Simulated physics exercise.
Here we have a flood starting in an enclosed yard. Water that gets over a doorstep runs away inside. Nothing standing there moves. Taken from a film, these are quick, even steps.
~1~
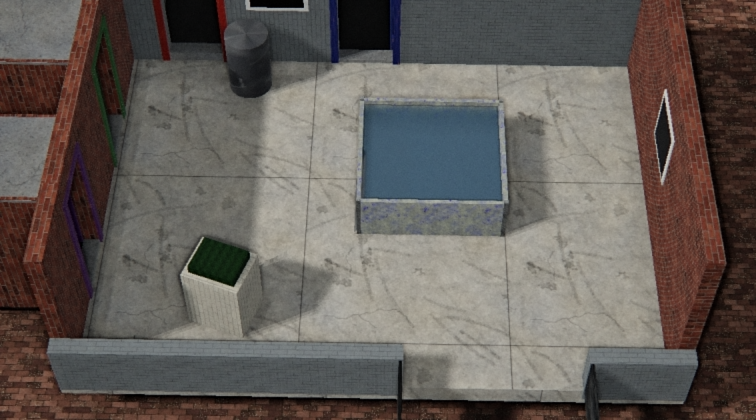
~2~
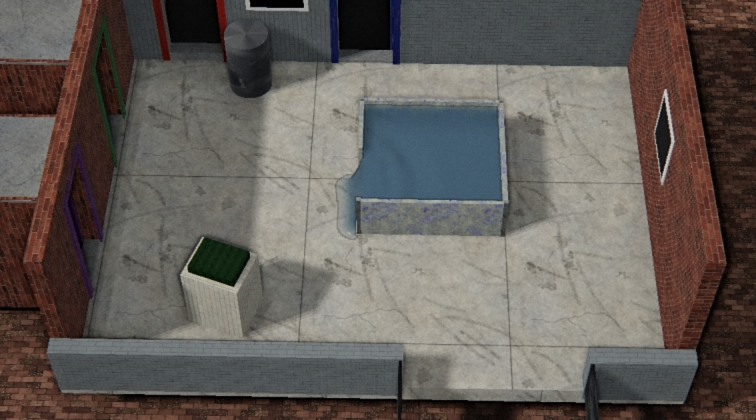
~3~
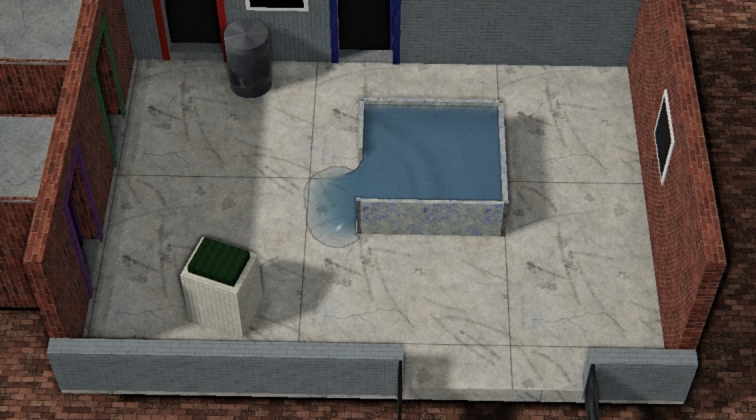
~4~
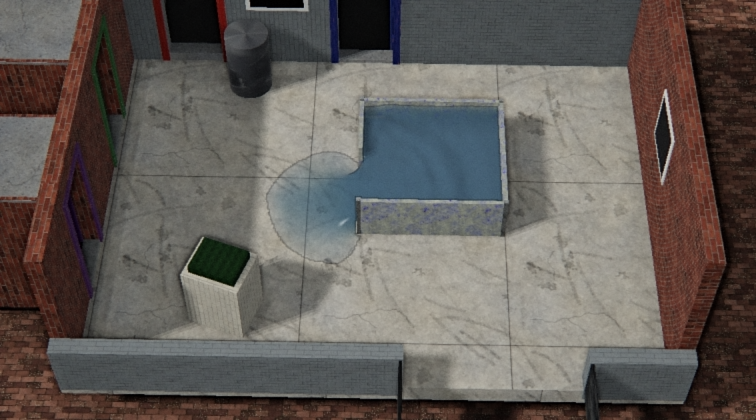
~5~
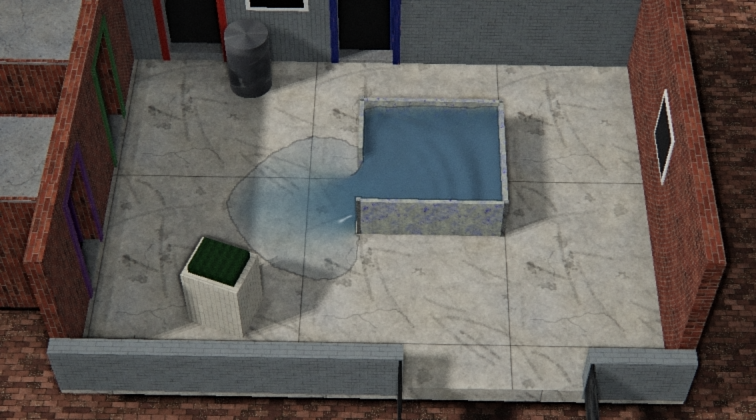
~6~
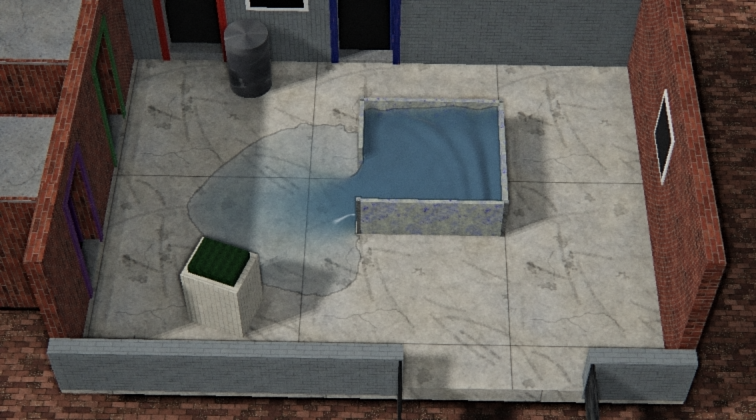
To begin with, still water fills an open tank in a walled yard, with a grey barrel and a green-topped box nearby. Water then pours through a gap in the tank's left side and fans out leftward across the pale floor, spreading wider and thinner until it reaches around the box.
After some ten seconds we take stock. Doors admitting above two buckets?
Purple door above, blue door not above, red door not above, green door above.
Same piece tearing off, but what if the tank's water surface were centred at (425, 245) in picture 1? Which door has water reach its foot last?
The blue door.
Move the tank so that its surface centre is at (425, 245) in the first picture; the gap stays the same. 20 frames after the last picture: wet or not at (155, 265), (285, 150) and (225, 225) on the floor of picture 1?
Log: Flood; no flood; flood.
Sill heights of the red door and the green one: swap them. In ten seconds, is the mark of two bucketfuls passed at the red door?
Looks like red spills past the limit.
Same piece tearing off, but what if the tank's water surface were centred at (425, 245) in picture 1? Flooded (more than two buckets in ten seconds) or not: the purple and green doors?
Purple door: Exceeds the limit; green door: Exceeds the limit.
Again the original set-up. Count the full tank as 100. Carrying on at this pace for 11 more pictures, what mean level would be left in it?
About 56 %.
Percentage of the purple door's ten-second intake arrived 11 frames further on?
I'd say some 15 per cent.
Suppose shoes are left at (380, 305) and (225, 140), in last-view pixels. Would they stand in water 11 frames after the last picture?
Not wet, soaked.
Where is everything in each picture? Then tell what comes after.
In the first frame, still water in the open tank at (432, 153).
In the second frame, the front is at (348, 178), out from the gap at (362, 194).
In the third frame, water pours out at (362, 196) and has run to (313, 184).
In the fourth frame, water pours out at (362, 197) and has run to (274, 192).
In the fifth frame, water pours out at (362, 197) and has run to (234, 207).
In the sixth frame, water pours out at (362, 197) and has run to (194, 209).
A moment on, water covers 30 % of the floor; the purple door wet at the sill, nothing in, the blue door not reached, the red door not reached, the green door not reached.
Next, water covers 35 % of the floor; the purple door over two buckets in, the blue door not reached, the red door not reached, the green door under two buckets in.
Then, water covers 40 % of the floor; the purple door far over two buckets in, the blue door not reached, the red door wet at the sill, nothing in, the green door over two buckets in.
Later, water covers 50 % of the floor; the purple door far over two buckets in, the blue door wet at the sill, nothing in, the red door under two buckets in, the green door over two buckets in.
In the end, water covers 85 % of the floor; the purple door far over two buckets in, the blue door wet at the sill, nothing in, the red door under two buckets in, the green door far over two buckets in.
